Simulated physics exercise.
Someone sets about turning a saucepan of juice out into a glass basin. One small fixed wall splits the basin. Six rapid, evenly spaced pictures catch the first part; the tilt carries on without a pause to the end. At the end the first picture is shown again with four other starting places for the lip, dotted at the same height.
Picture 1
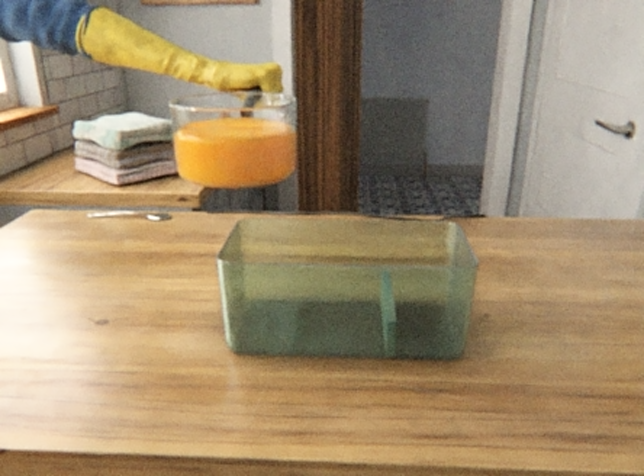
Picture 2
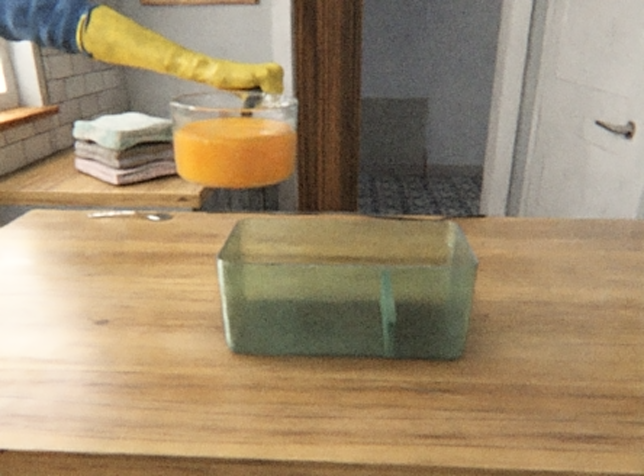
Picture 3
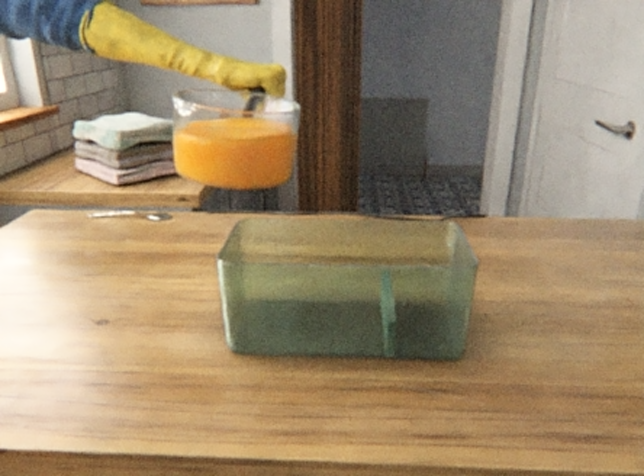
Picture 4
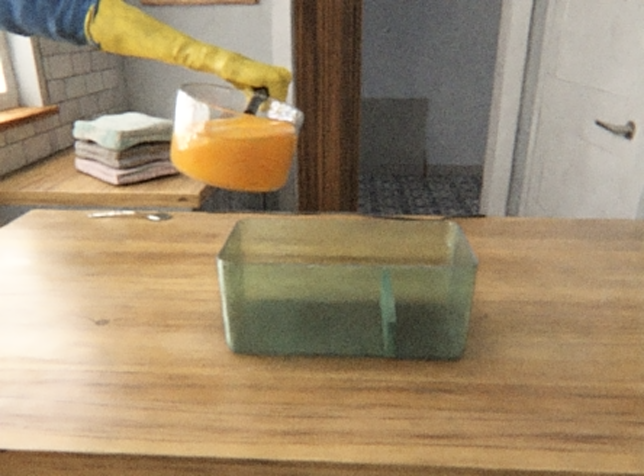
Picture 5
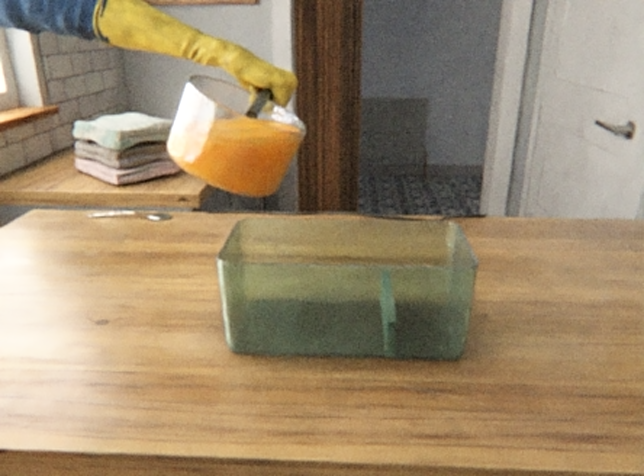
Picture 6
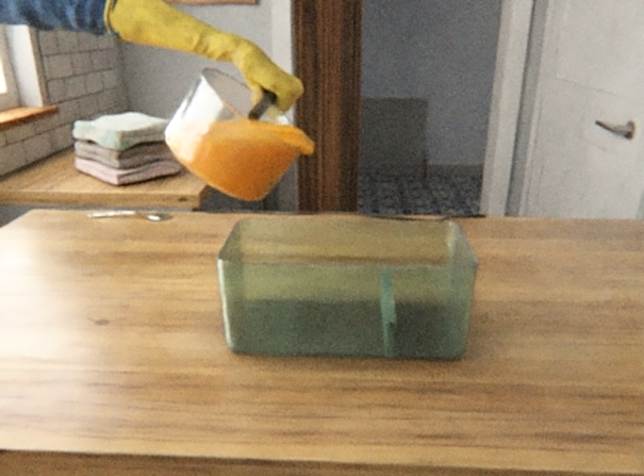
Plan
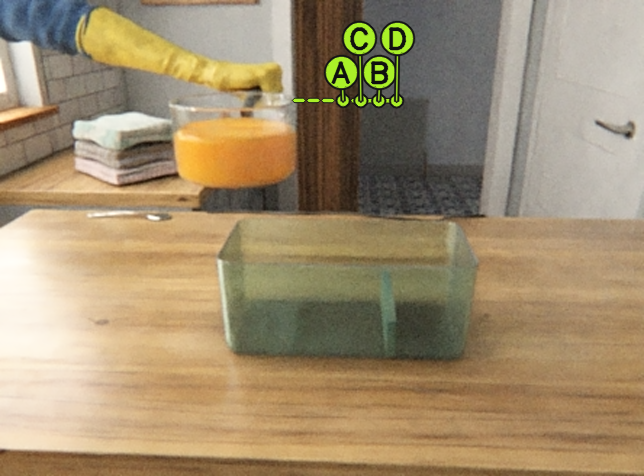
In a kitchen, a yellow-gloved hand holds a clear pan of orange juice above a divided glass basin, gradually tilting it rightward.
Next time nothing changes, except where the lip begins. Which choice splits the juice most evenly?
A beats the others.
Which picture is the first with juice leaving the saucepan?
Picture 6.
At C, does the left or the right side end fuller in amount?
More ends on the right.
In lime, A at (343, 100); B at (378, 100); C at (360, 100); D at (396, 100).
For spot A, about 48 % ends left of the wall and 52 % right of it.
For spot B, about 27 % ends left of the wall and 73 % right of it.
For spot C, about 33 % ends left of the wall and 66 % right of it.
For spot D, about 27 % ends left of the wall and 72 % right of it.
